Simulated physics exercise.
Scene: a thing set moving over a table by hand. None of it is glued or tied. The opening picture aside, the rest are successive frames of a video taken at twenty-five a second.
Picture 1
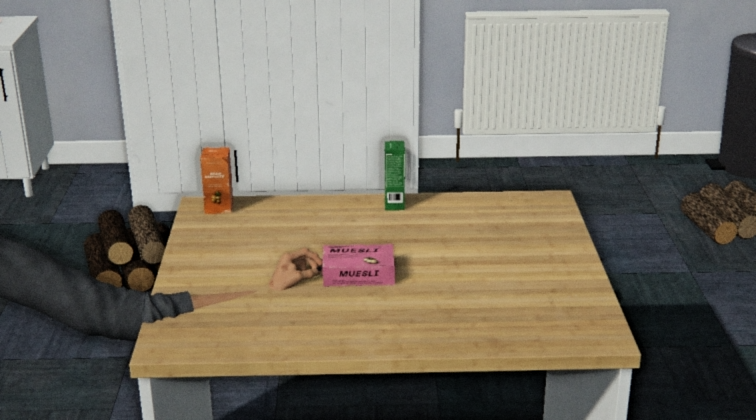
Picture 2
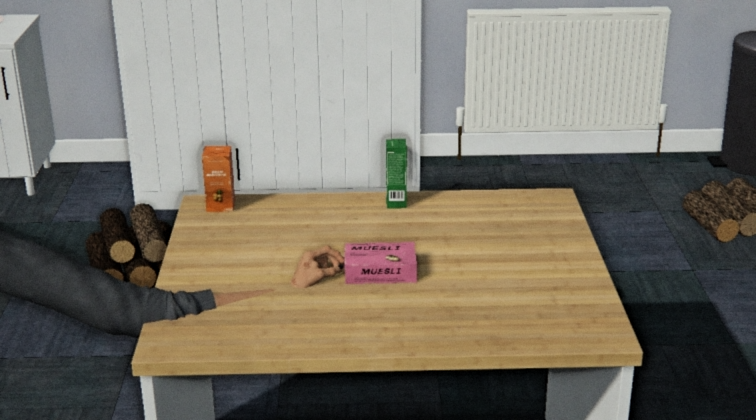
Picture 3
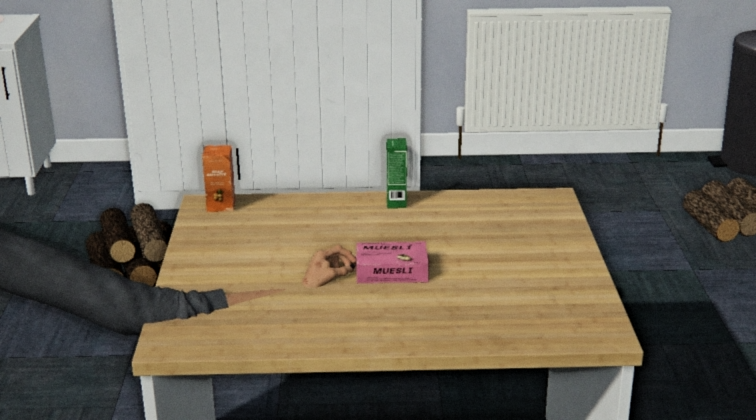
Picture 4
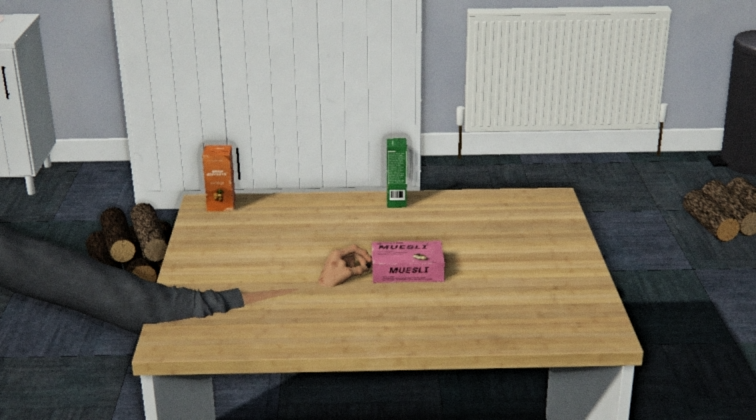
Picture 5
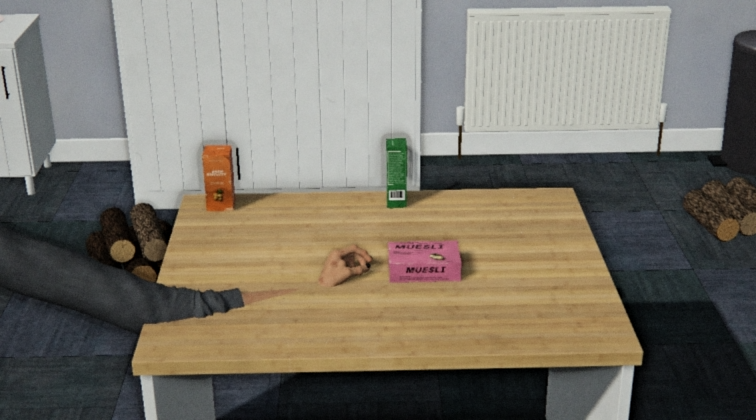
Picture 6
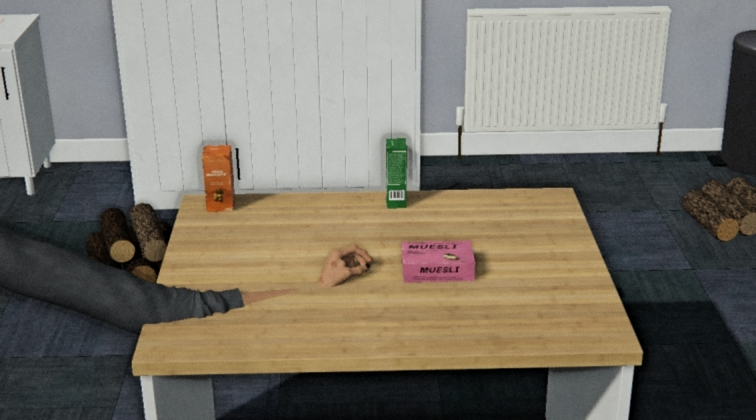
A hand reaching in from the left pushed a pink muesli packet to the right across a wooden table, then stayed still while the packet slid a little farther, away from the fingers.
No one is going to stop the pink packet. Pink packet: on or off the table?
Never goes off.
Then, 0.10 s past the last view, pink packet displaced about its own width near (460, 261).
Then, 0.20 s past the last view, pink packet displaced about its own width near (466, 261).
Finally, moved from the start, pink packet. Final places as the last picture's camera would see them, pink packet near (466, 261).
